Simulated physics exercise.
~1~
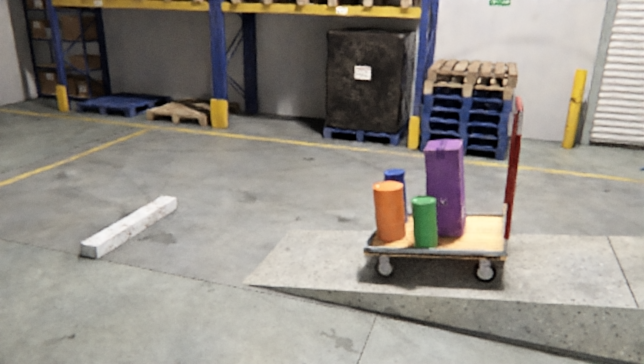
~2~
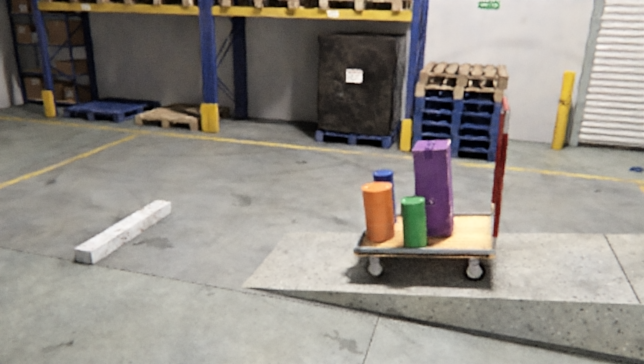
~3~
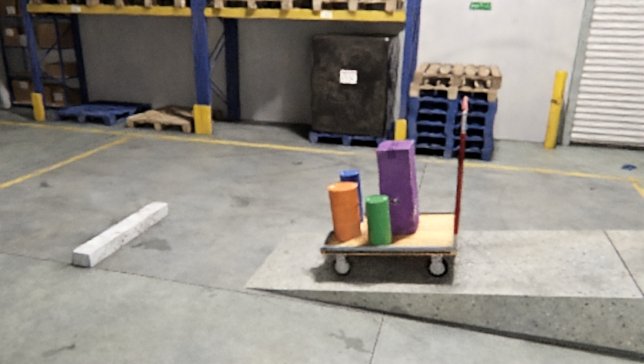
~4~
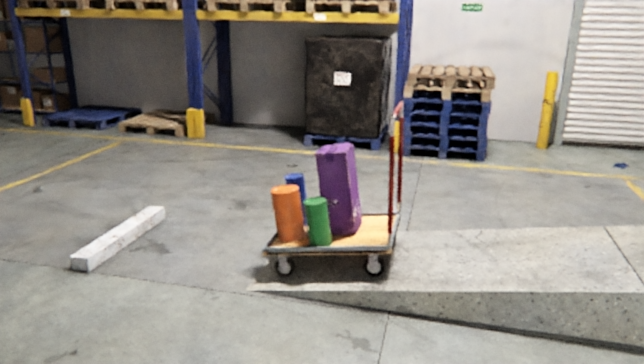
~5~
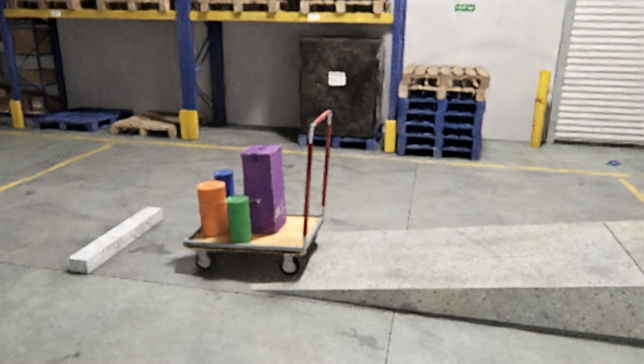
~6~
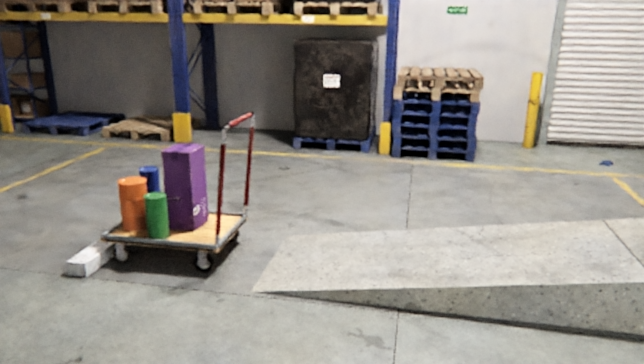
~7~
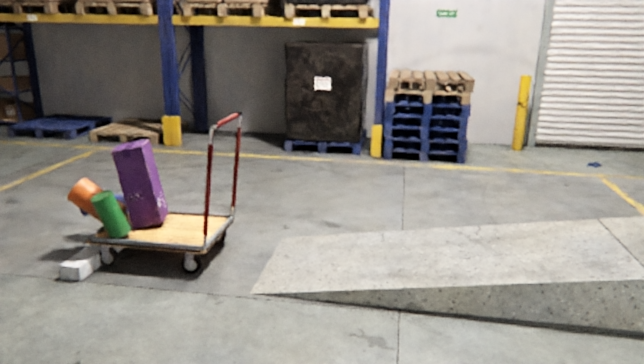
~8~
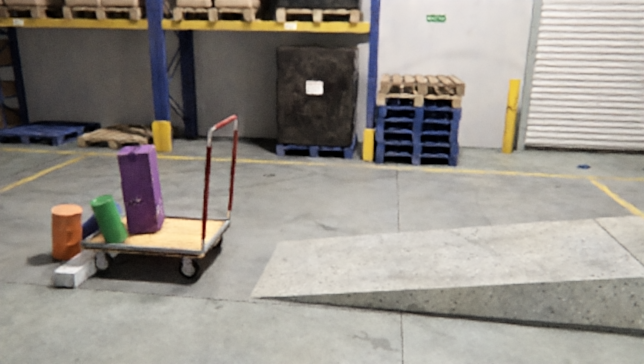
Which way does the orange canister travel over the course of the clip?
The orange canister moves to the left, riding on the trolley and then falling off its front end at the kerb.
